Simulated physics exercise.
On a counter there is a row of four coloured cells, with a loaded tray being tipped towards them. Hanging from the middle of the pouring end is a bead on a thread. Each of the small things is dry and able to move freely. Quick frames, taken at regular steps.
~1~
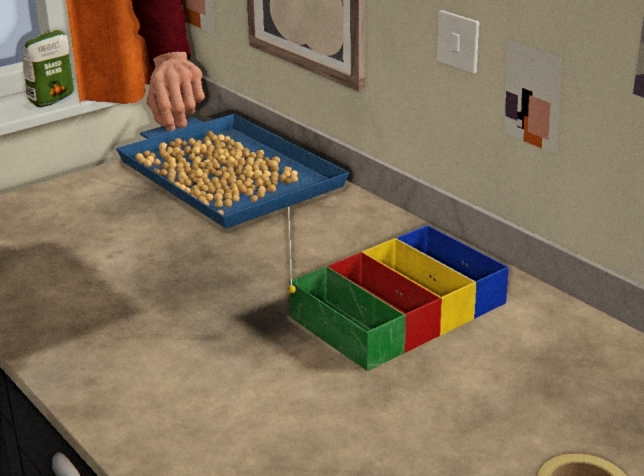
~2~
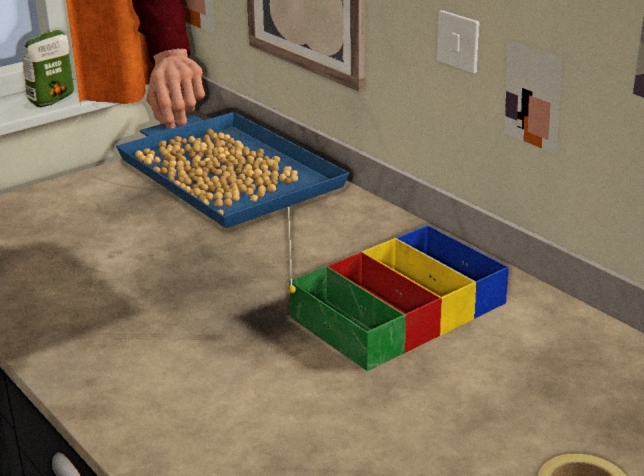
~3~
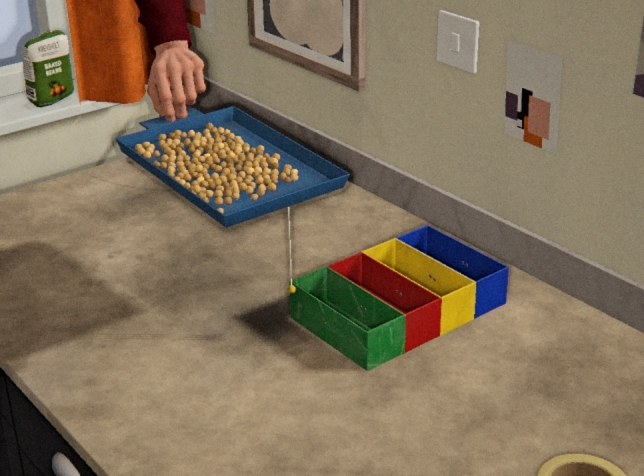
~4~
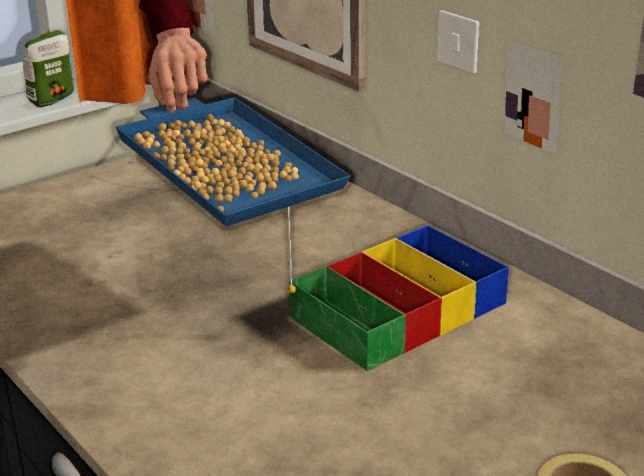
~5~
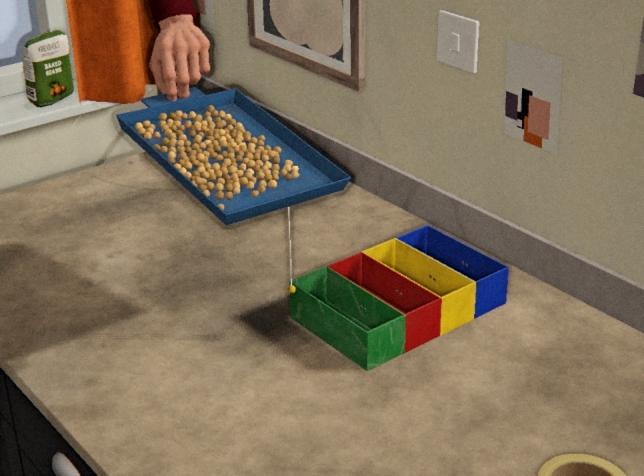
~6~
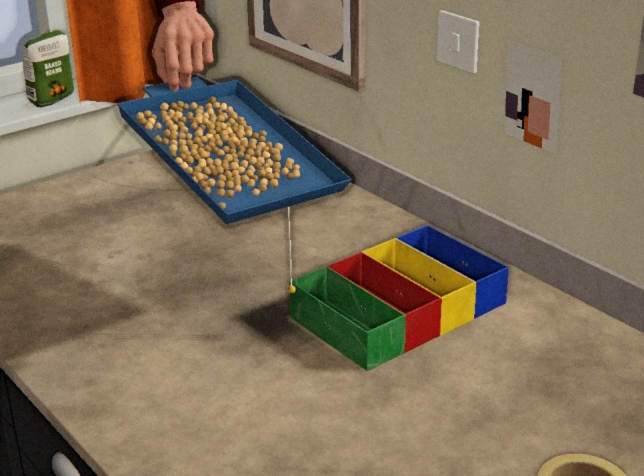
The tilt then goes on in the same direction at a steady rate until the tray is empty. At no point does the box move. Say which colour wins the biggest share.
Green wins the biggest share.
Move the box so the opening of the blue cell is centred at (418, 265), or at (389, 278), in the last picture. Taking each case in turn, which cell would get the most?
So the first one goes to red and the second to the yellow cell.
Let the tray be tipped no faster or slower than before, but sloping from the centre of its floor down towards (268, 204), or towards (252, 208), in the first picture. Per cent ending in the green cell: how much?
Lab note: Case 1 near 20 %, case 2 near 0 %.
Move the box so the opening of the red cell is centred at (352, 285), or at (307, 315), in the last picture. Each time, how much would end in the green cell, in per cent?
First position: Some 20 %; second position: Some 0 %.
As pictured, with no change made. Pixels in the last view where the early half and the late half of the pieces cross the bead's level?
I'd say close to (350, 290) at first and close to (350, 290) later on.
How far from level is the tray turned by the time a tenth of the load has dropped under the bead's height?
About 95°.
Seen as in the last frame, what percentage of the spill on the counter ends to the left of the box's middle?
It comes to near 80 percent of the spill.
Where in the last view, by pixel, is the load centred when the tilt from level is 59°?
Check around (292, 163) in the last picture.
Shortly afterwards, tray tipped steeply; all but a few on the tray; only a few in the green cell; only a few falling or outside the box.
Next, tray tipped right over; near half on the tray; a little in the green cell; a little in the red cell; near a third falling or outside the box.
Some moments later, tray tipped past a quarter turn; near half in the green cell; near a quarter in the red cell; only a few in the yellow cell; near a quarter falling or outside the box.
In the end, tray tipped past a quarter turn; near half in the green cell; near a quarter in the red cell; only a few in the yellow cell; none at all in the blue cell; near a quarter outside the box.
